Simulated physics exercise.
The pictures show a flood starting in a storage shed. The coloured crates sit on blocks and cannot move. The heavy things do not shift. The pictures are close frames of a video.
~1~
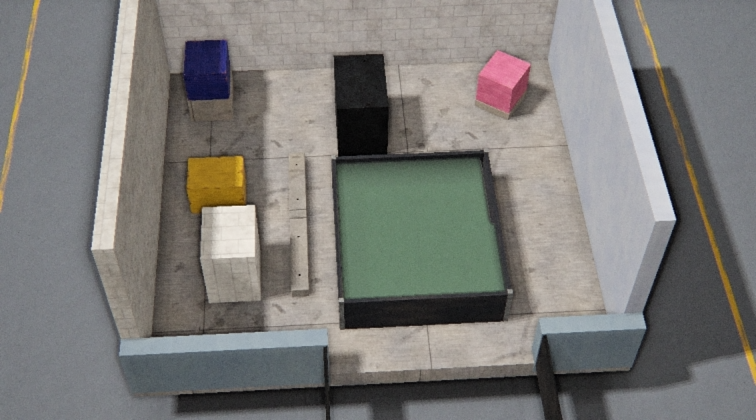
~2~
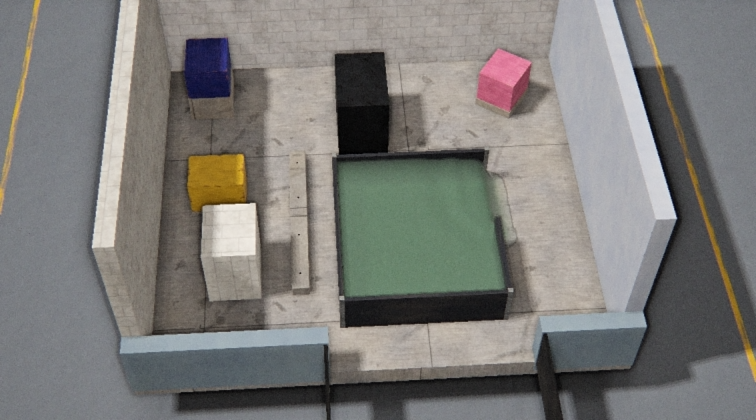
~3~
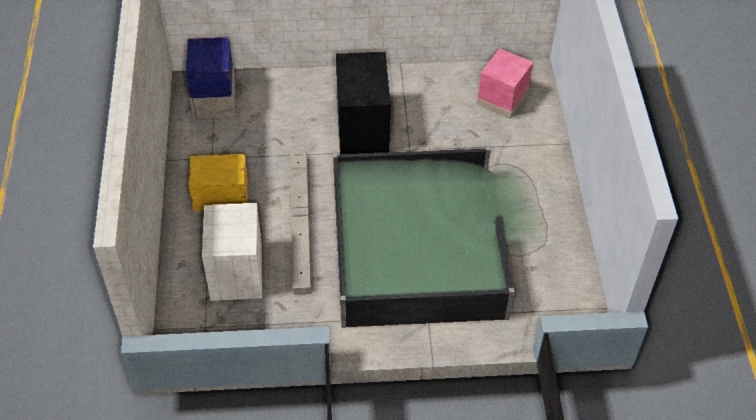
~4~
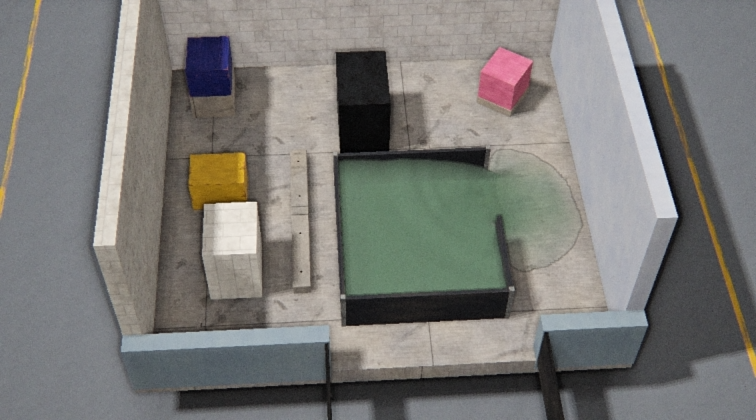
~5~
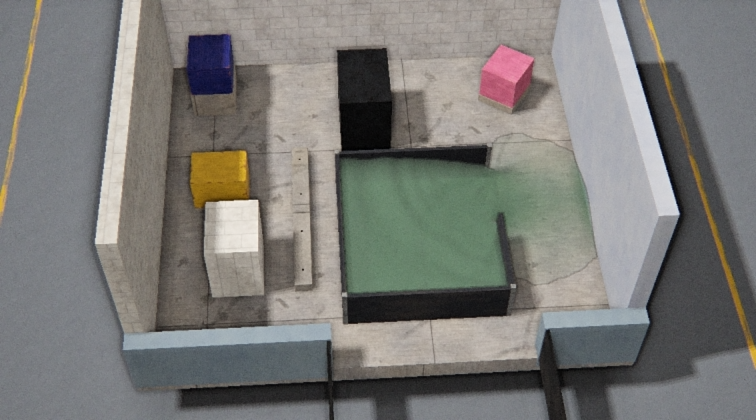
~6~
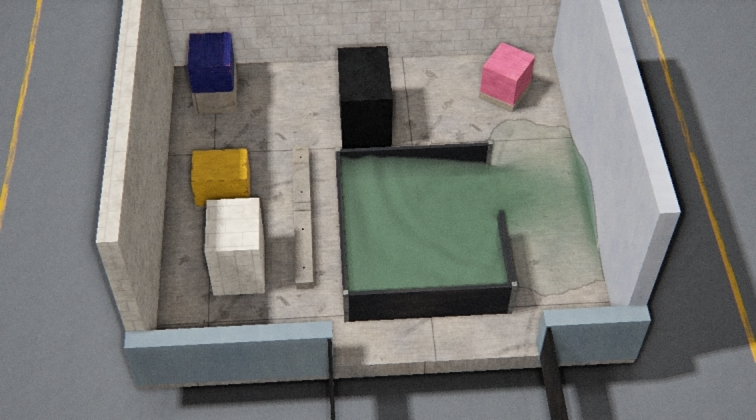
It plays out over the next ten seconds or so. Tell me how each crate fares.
The yellow crate is wetted; the pink crate is wetted; the blue crate escapes dry.
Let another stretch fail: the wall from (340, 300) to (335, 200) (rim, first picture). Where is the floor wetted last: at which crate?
That is the pink crate.
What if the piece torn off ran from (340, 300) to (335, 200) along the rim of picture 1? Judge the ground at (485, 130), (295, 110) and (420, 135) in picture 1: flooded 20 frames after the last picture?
One after the other: Clear, flooded, dry.
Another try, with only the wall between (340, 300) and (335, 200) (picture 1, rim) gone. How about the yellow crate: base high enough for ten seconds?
In short: Yellow ends up wet.
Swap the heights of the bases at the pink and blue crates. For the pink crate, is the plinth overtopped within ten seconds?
My reading: The pink one keeps dry.
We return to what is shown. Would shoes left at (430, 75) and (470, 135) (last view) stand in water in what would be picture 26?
One after the other: Covered, under water.
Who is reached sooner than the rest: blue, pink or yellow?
The pink one.
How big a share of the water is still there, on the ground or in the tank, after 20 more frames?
Some 98 per cent.
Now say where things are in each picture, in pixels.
The tank at (417, 226) is whole and still, in the first picture.
Water pours out at (488, 202) and has run to a hidden place, in the second picture.
The front is at (511, 170), out from the gap at (489, 204), in the third picture.
Water pours out at (489, 204) and has run to (575, 226), in the fourth picture.
Water pours out at (490, 201) and has run to (575, 160), in the fifth picture.
Water pours out at (491, 199) and has run to (602, 272), in the sixth picture.
A moment on, water covers 20 % of the floor; the yellow crate not reached, the pink crate water round its plinth, the blue crate not reached.
Next, water covers 30 % of the floor; the yellow crate not reached, the pink crate water round its plinth, the blue crate not reached.
Then, water covers 55 % of the floor; the yellow crate not reached, the pink crate water round its plinth, the blue crate not reached.
Later, water covers 85 % of the floor; the yellow crate water round its plinth, the pink crate water round its plinth, the blue crate water round its plinth.
In the end, water covers 100 % of the floor; the yellow crate was topped, the pink crate was topped, the blue crate stayed above the water.
